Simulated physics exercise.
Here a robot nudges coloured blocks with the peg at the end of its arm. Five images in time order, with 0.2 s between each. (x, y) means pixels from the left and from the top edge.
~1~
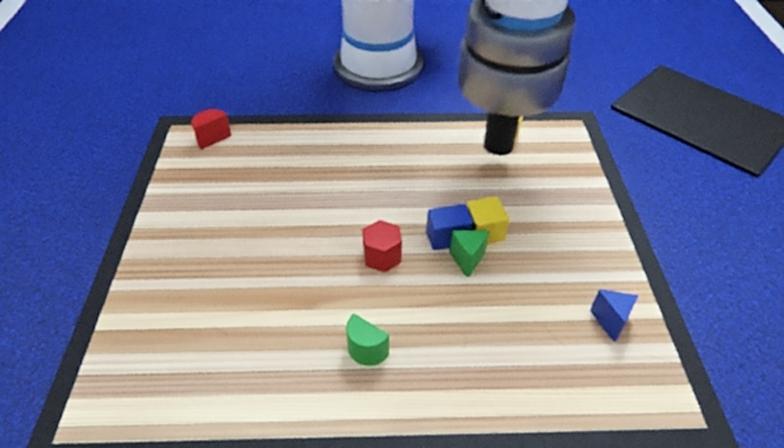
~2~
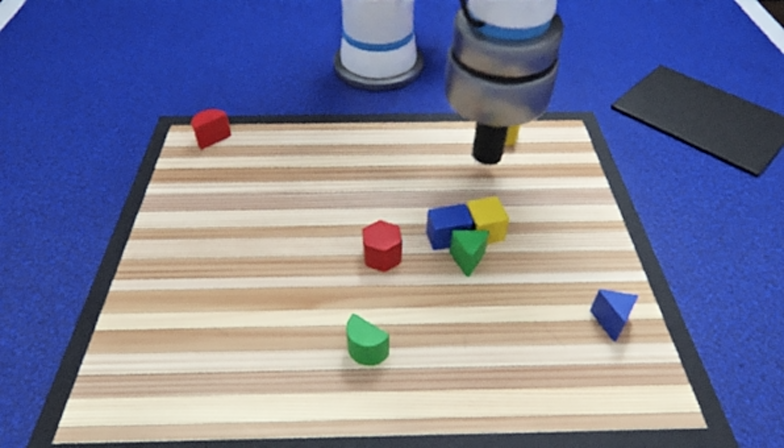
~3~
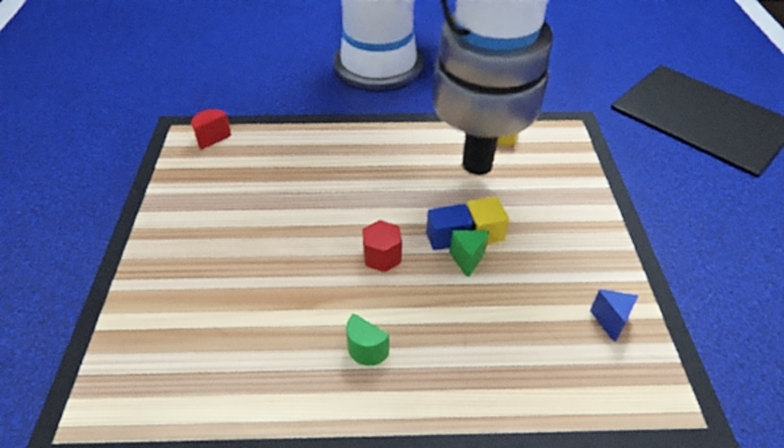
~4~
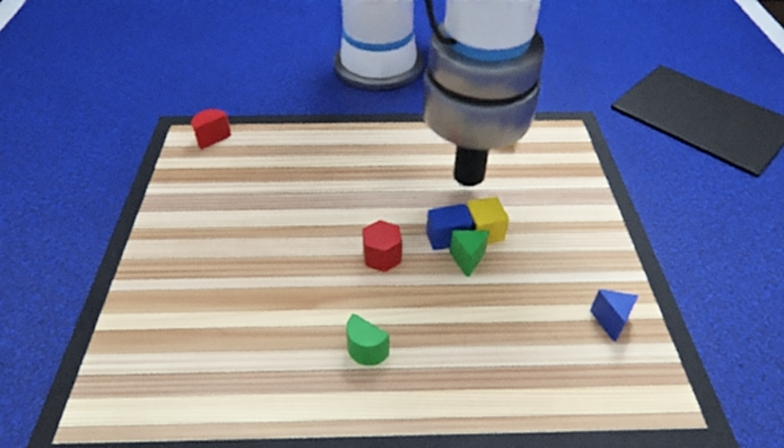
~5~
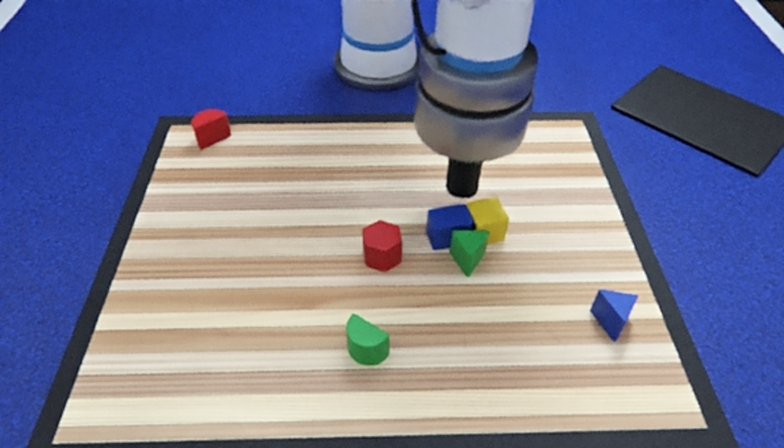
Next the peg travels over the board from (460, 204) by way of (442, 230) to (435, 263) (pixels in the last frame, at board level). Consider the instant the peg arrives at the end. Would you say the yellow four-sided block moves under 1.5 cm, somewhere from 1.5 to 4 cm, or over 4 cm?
I'd go with under 1.5 cm for this block.
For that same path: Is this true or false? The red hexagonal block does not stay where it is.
The statement is false.
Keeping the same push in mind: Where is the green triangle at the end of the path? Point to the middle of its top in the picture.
At (482, 276).
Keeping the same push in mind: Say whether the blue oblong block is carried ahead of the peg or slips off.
It rides in front to the end.
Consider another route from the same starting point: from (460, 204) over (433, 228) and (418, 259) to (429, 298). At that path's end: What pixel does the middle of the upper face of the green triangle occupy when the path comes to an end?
Close to (491, 266).
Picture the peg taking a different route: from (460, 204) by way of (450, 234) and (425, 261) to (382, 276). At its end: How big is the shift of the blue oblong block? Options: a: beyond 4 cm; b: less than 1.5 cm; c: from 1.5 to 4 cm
My answer is option a.
What follows on the original path. Halfway along, peg at (444, 216); blue oblong block at (447, 234); green triangle at (473, 250), turned 15° anticlockwise.
At the end, peg at (436, 247); red hexagonal block still; blue oblong block at (446, 269), turned 25° anticlockwise; green triangle at (482, 276), turned 60° anticlockwise; yellow four-sided block still.
